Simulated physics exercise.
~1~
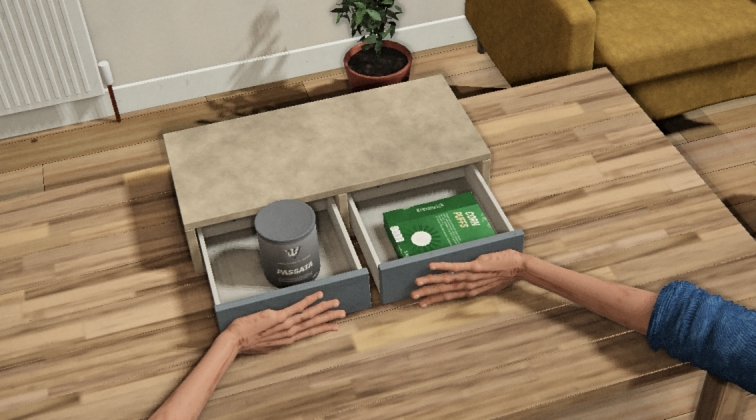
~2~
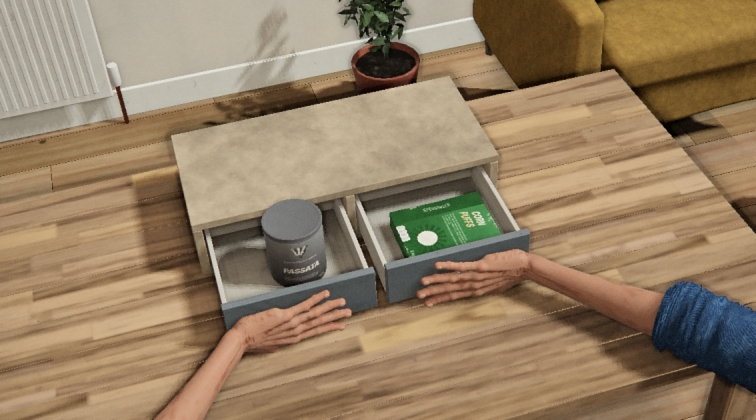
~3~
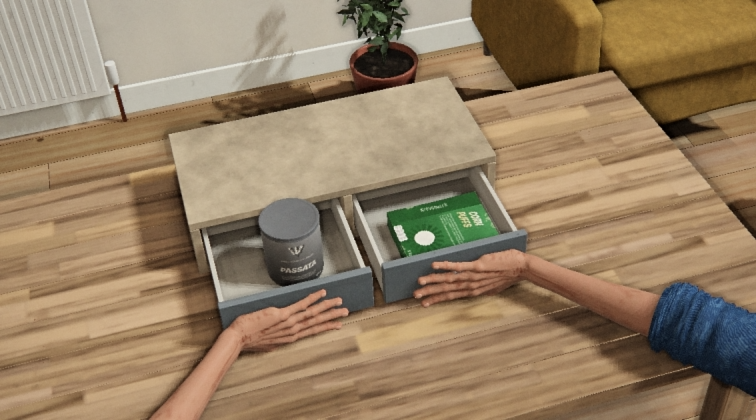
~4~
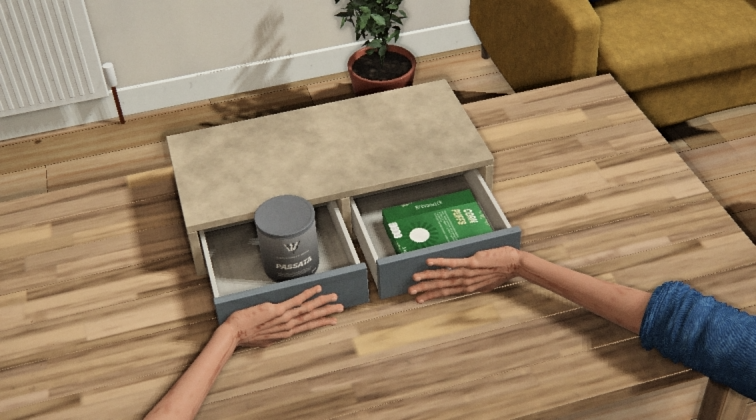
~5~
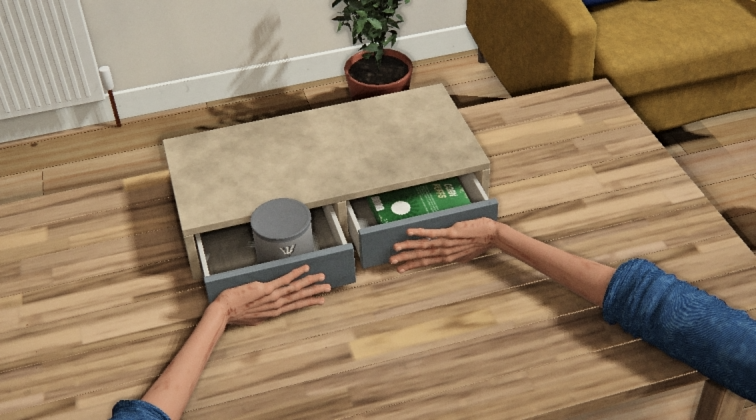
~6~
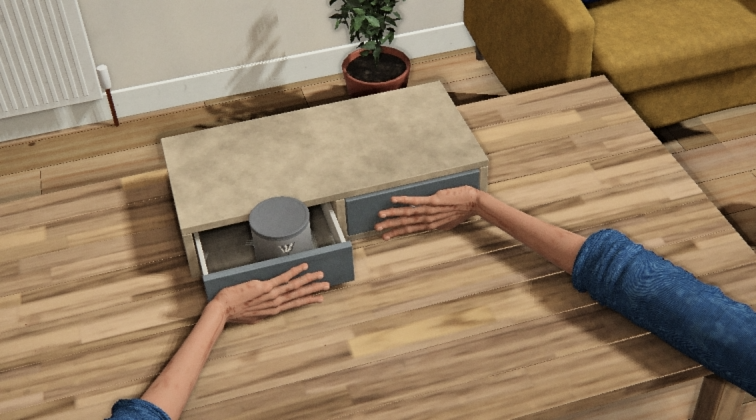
Two drawers stand open in a low cabinet on a wooden surface, the left holding a grey tub and the right a green packet, with a hand resting against each blue-grey front. At first the drawers stay put while the view sways slightly. Then both hands push, and the drawers begin sliding inward together, carrying their contents with them. The packet slips partly under the cabinet top as the drawers reach about halfway. The left drawer then stops, still ajar with the tub showing, while the right one continues until it looks shut, hiding the packet.
